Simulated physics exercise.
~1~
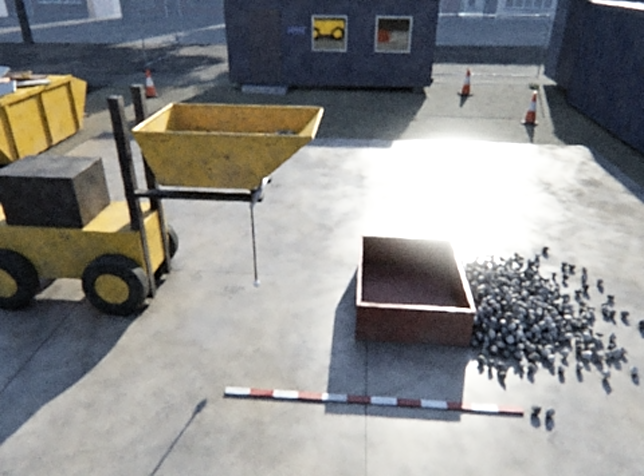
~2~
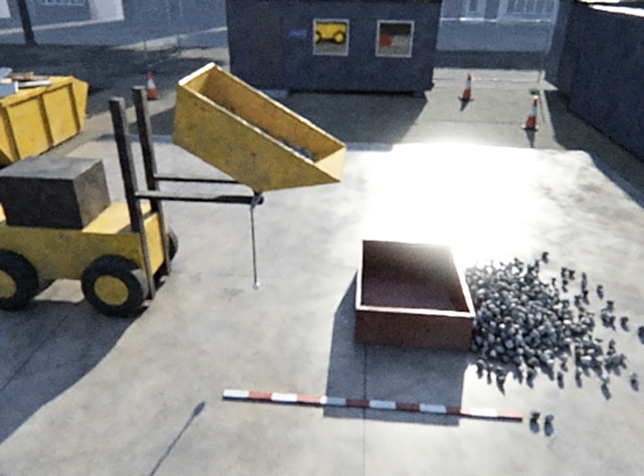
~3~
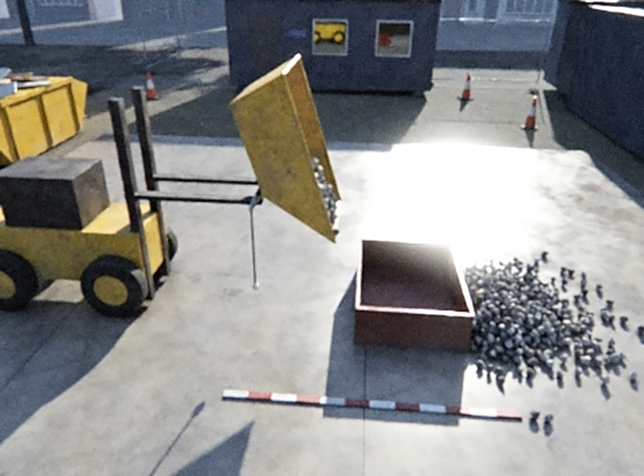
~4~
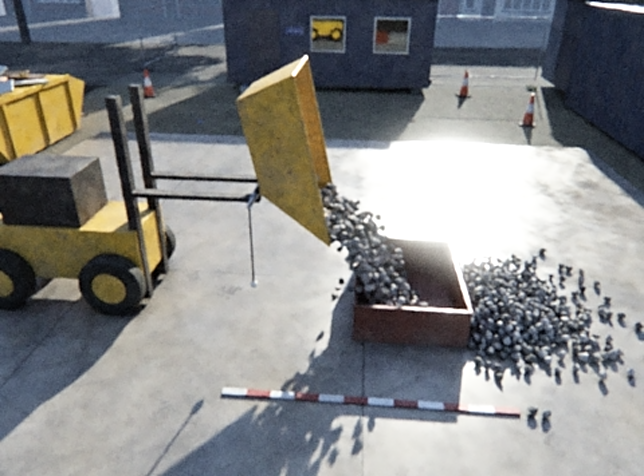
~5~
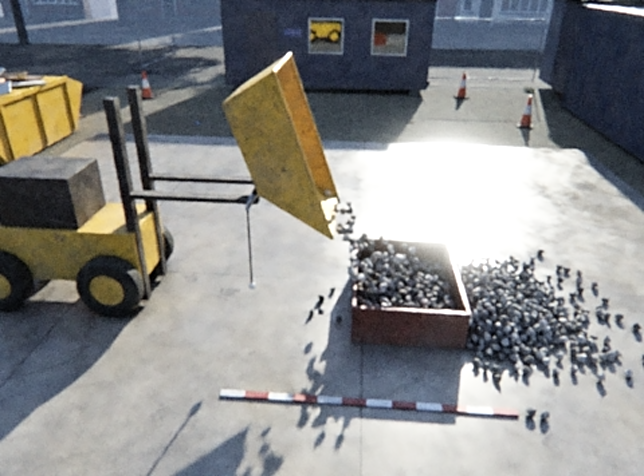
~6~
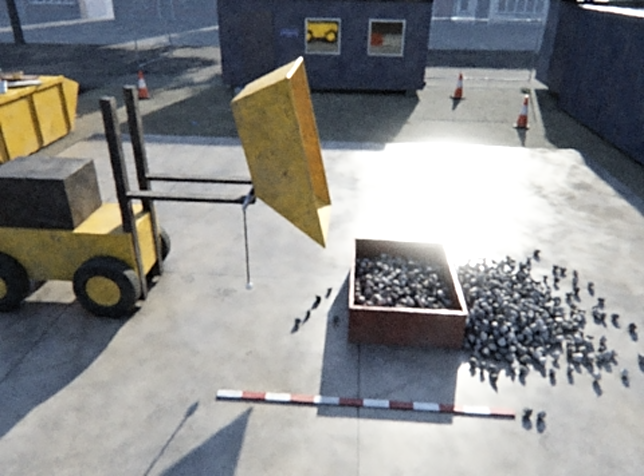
A sunlit concrete yard is seen from the side and slightly above, with dark containers and orange cones behind. A yellow fork truck at left holds a yellow skip, while a reddish-brown open bin stands empty at right beside a loose heap of grey stones, with a red and white staff in front. The skip tips steeply to the right, its stones at first staying inside. They then pour out in a stream into the bin as the skip jerks back and forward. Finally the skip hangs steeply tilted, the bin is filled with stones, and a few lie on the ground short of it.
